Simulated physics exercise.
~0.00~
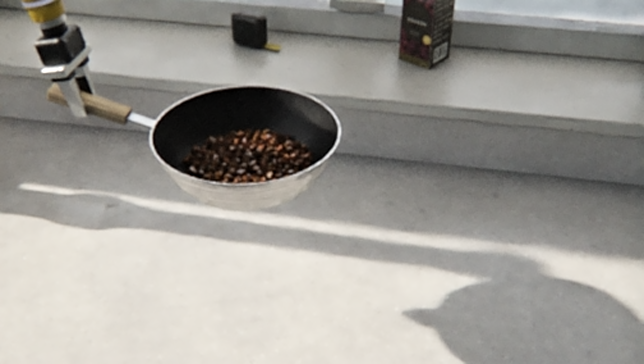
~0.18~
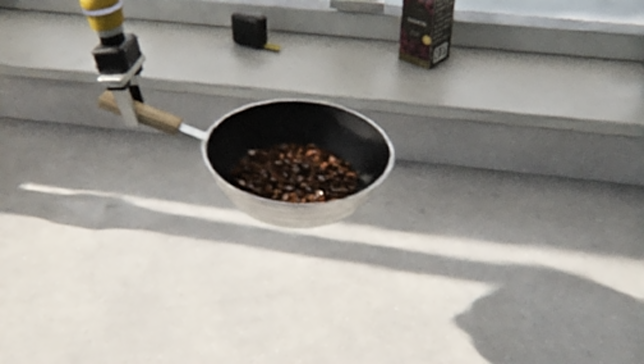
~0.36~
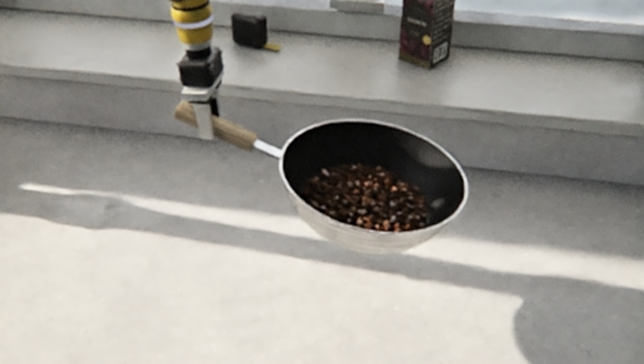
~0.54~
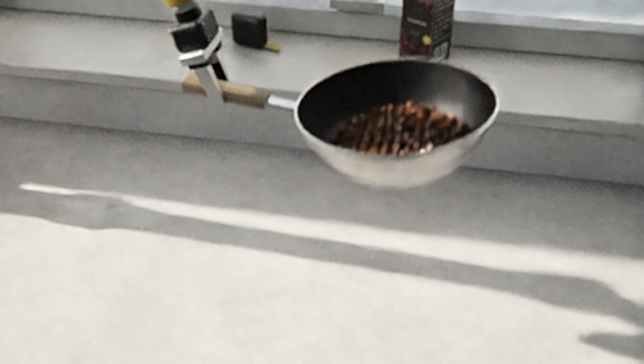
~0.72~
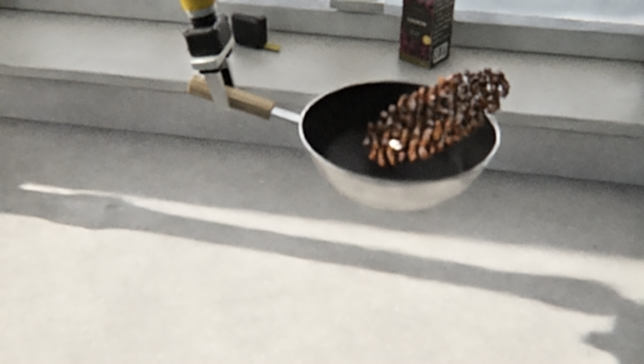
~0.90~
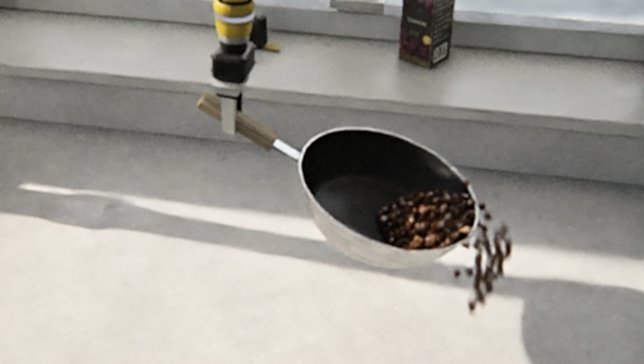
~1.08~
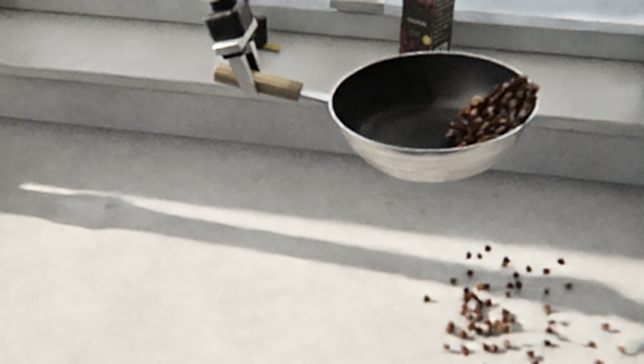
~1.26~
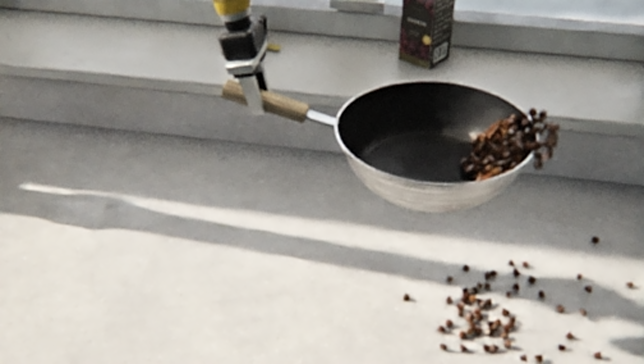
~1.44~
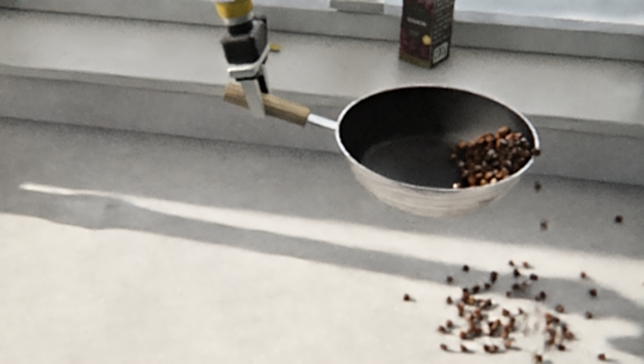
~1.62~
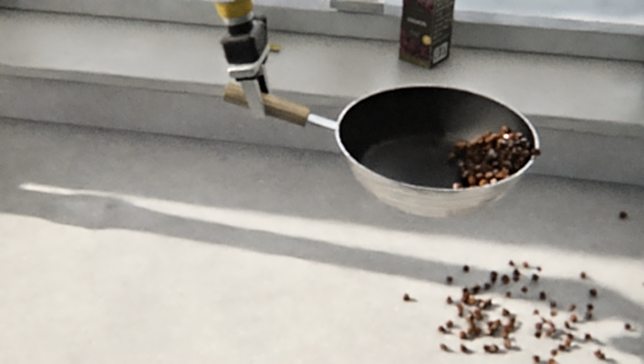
Above a grey surface, a robotic gripper moves a frying pan right and tosses brown pellets, spilling some while many stay inside.
